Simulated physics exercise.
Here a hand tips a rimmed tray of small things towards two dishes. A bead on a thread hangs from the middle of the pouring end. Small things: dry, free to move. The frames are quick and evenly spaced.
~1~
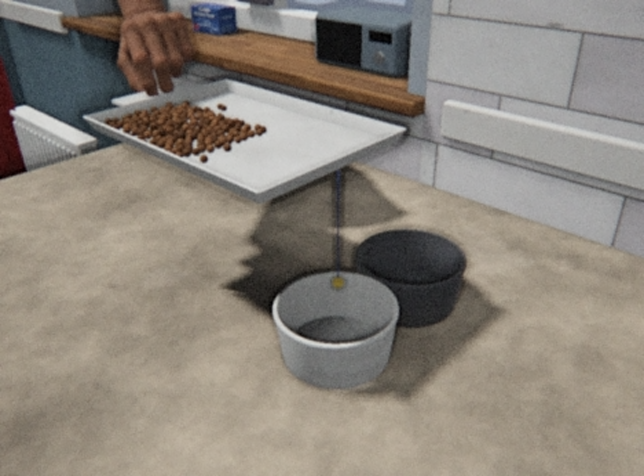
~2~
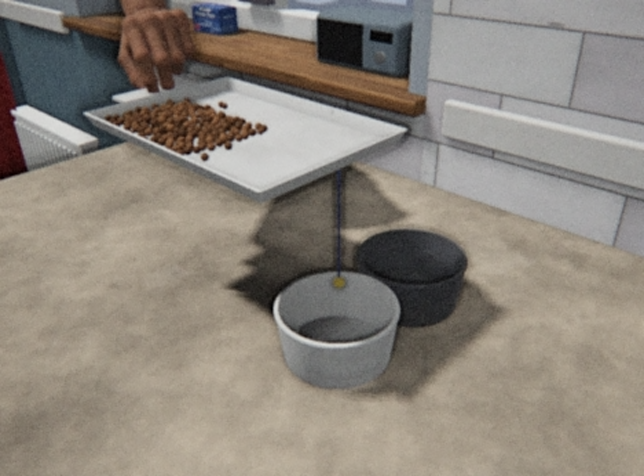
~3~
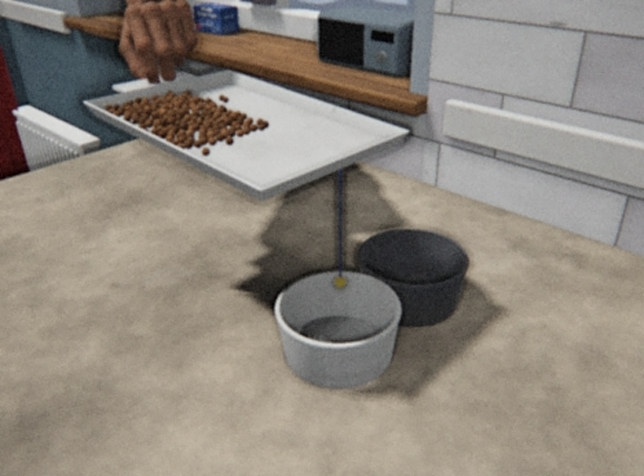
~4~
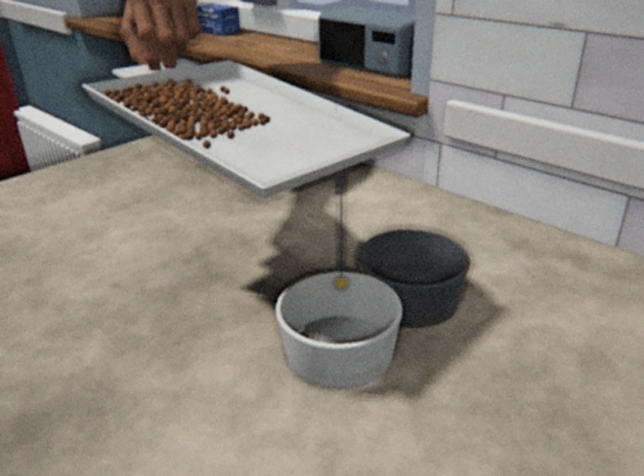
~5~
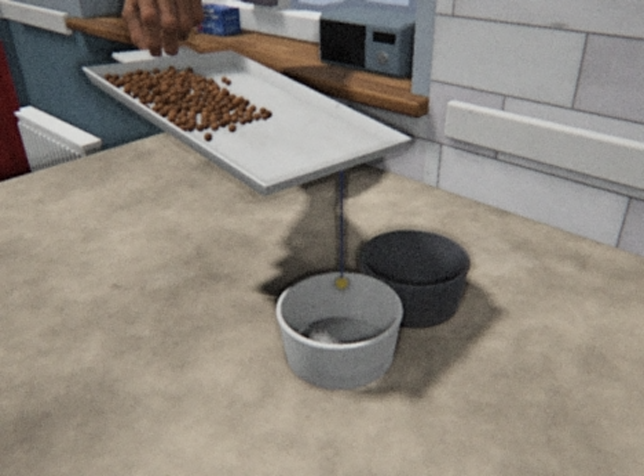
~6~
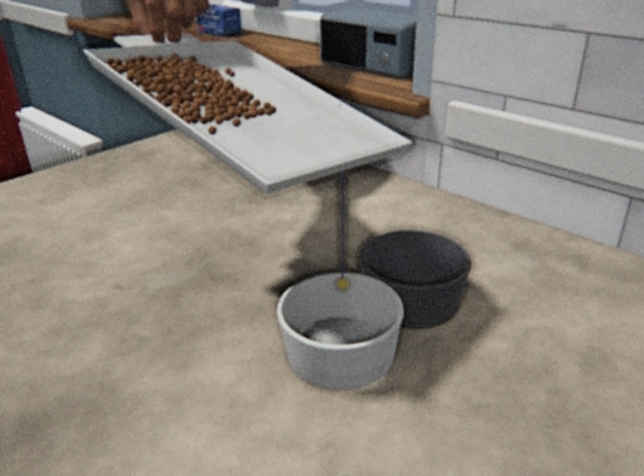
A white rimmed tray holding a cluster of small brown balls hangs over a mottled beige counter in a kitchen, seen from slightly above. Below it sit a light grey dish and, behind it to the right, a dark one, with a yellowish bead on a thread above them and a blue-grey appliance on a wooden shelf. A hand gradually raises the tray's far left end, tilting it slightly, while the camera stays almost still.
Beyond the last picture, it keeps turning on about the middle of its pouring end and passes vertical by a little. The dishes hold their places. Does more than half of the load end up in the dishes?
Yes.
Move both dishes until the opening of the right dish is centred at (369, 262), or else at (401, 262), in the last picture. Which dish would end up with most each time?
The first time it's the right member, the second time the right member.
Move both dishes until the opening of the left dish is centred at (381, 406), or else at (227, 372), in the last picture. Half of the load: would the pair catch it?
Short of half, then short of half.
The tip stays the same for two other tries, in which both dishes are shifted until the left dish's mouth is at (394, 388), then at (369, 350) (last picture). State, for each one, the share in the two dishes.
Around 10 and then 60 per cent.
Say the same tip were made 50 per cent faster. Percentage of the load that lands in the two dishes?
Expected result: Around 50 per cent.
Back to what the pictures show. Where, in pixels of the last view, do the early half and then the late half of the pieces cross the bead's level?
First half (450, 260); second half (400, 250).
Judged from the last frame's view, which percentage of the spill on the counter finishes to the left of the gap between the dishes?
Left share: Close to 0 %.
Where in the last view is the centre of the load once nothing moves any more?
Near (423, 297), more or less.
Just after the last frame, tray tipped steeply; roughly a third on the tray; just a few in the left dish; roughly a third in the right dish; roughly a quarter outside both; about a tenth in the air.
A moment on, tray tipped right over; just a few in the left dish; the larger part in the right dish; roughly a quarter outside both.
Further on, tray tipped past a quarter turn; just a few in the left dish; the larger part in the right dish; roughly a quarter outside both.
When it is over, tray tipped past a quarter turn; just a few in the left dish; the larger part in the right dish; roughly a quarter outside both.
